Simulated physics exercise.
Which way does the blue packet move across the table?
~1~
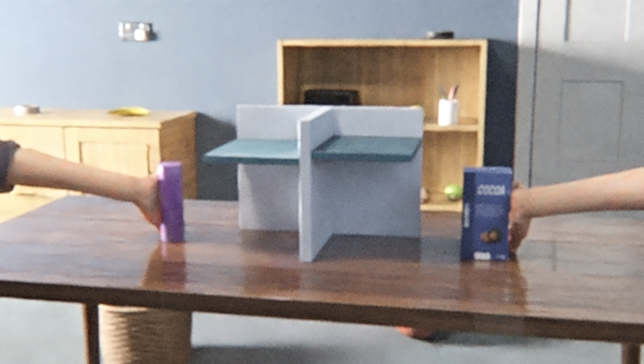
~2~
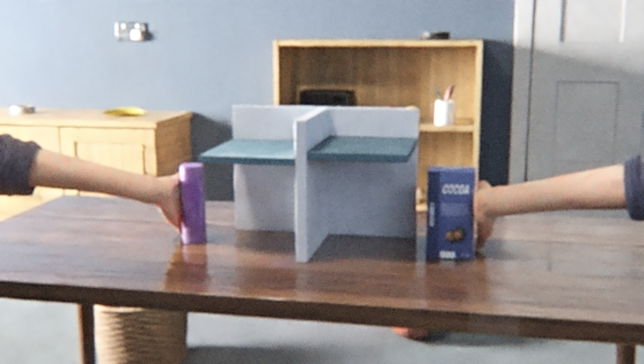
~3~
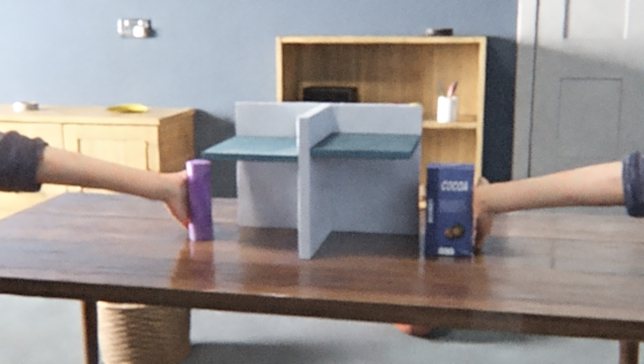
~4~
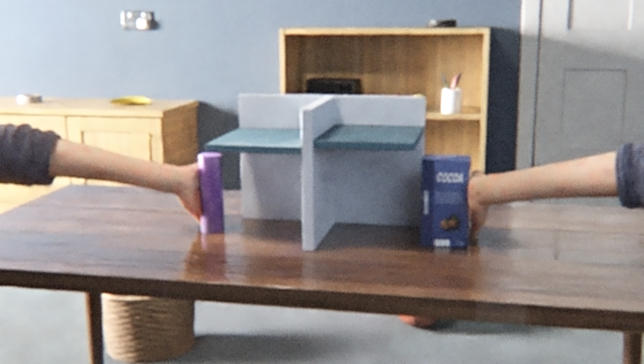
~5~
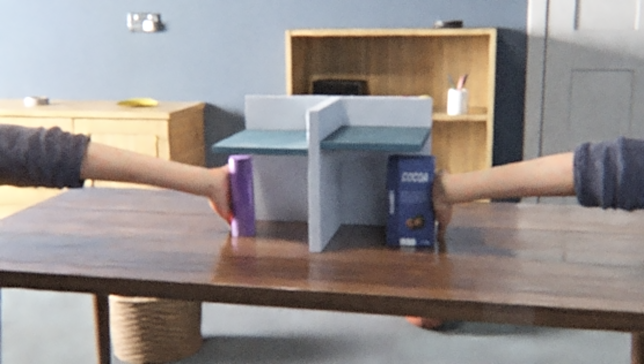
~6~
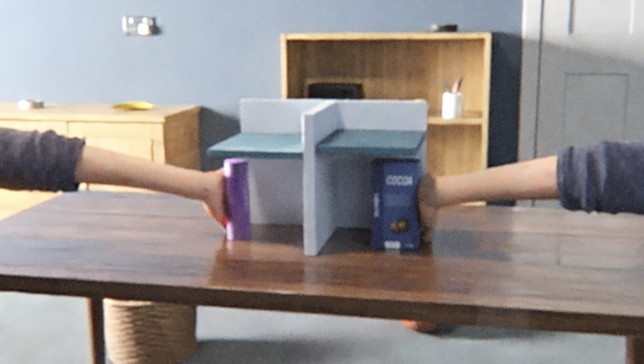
The blue packet moves to the left, pushed by the hand on the right side.
